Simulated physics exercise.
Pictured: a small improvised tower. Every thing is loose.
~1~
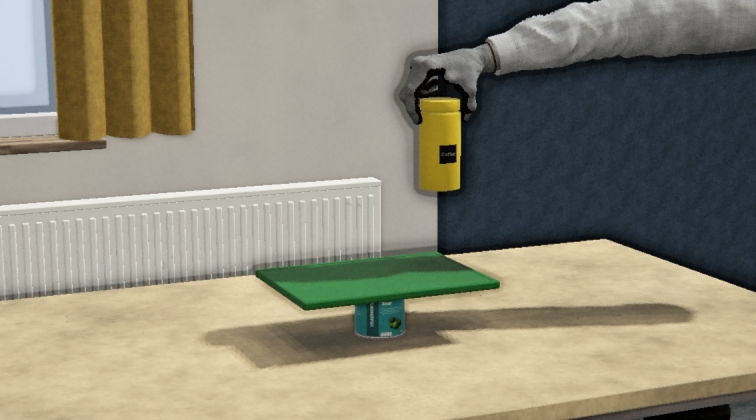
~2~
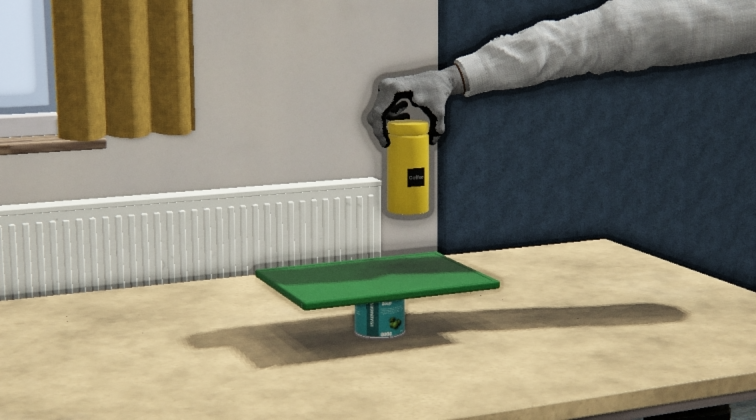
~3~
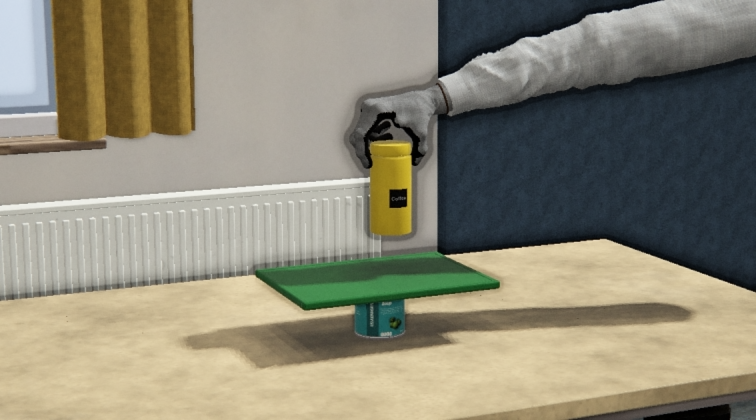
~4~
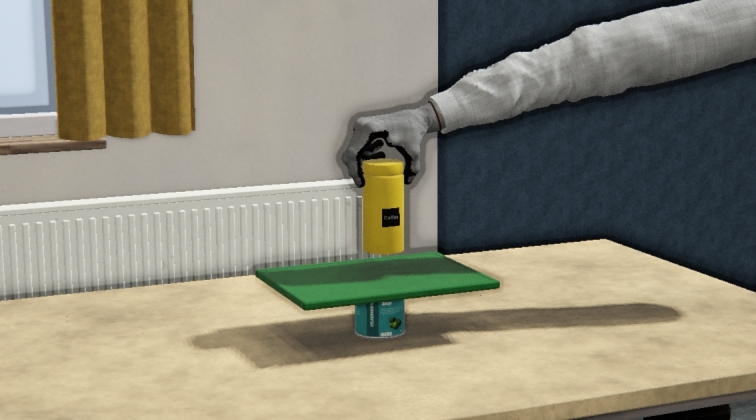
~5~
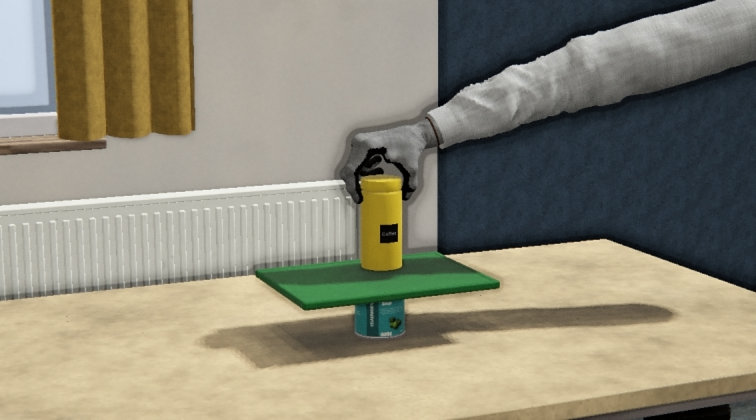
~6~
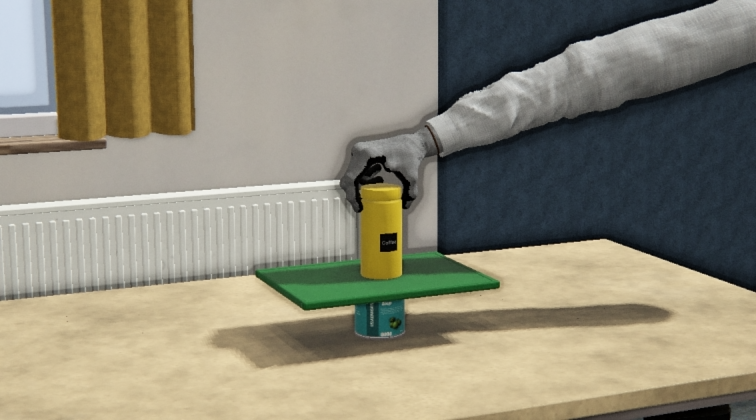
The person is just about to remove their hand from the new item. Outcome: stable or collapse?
It will stand firm.
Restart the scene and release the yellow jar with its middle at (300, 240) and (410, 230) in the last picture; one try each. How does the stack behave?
First case: It collapses; second case: It remains standing.
Then, 0.20 s past the last view, nothing moves.
Then, 0.60 s past the last view, yellow jar resting near (381, 232).
Finally, all 3 still in place. Final places as the last picture's camera would see them, yellow jar near (381, 232). The stack holds.
